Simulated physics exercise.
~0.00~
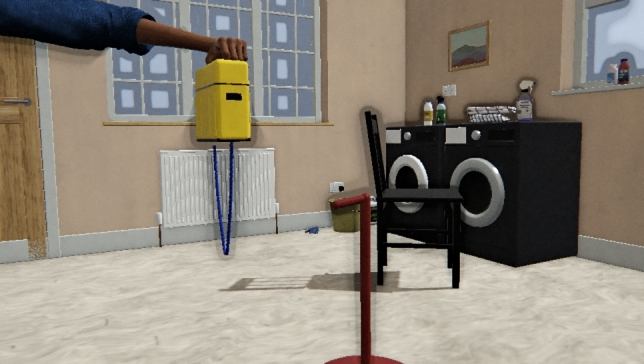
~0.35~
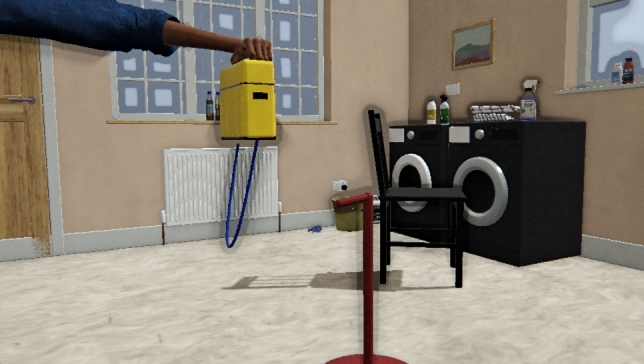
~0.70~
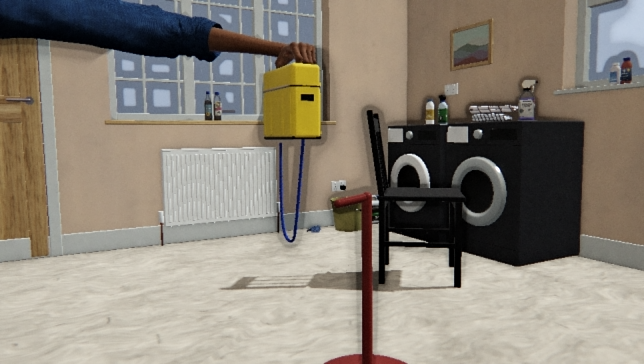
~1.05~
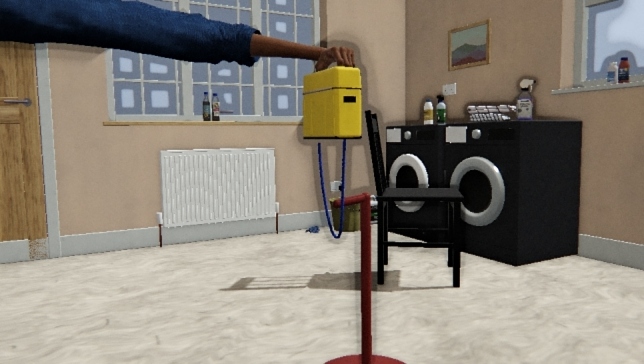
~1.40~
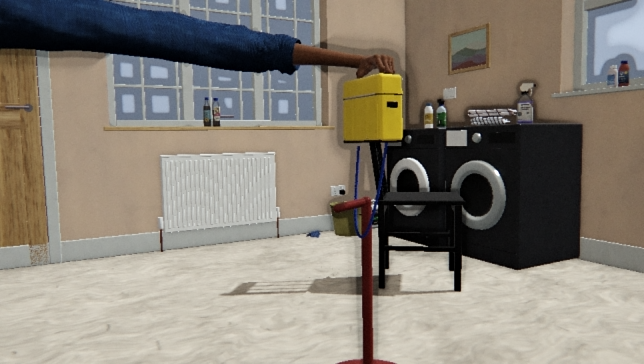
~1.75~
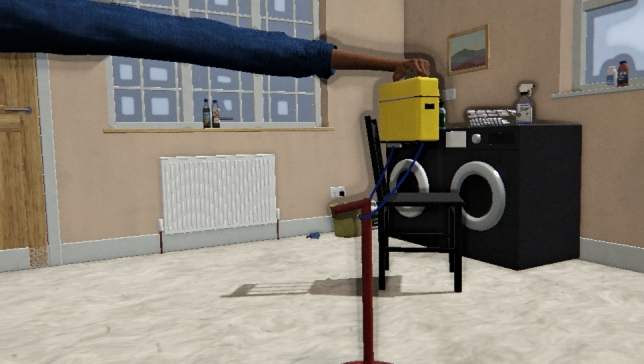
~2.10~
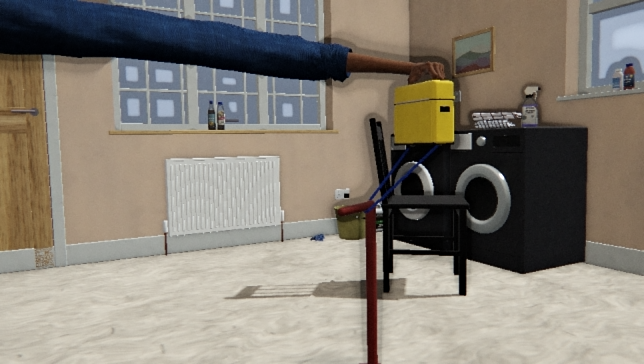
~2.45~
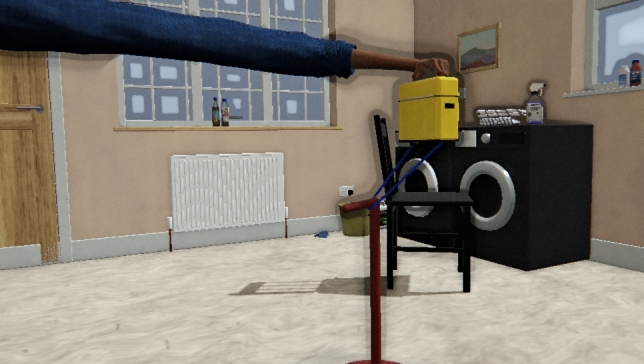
A hand in a blue denim sleeve reaches in from the left of a laundry room, seen from across the pale floor, holding a yellow case with a blue cord loop hanging beneath it. A dark red post stands in front, with a black chair and two black washing machines behind it and a white radiator under the window. The hand carries the upright case steadily right, towards the post. The case passes above and beyond the post, but its trailing loop catches there. The cord pulls tight, jerking the case back, and the hand stops with it still held.
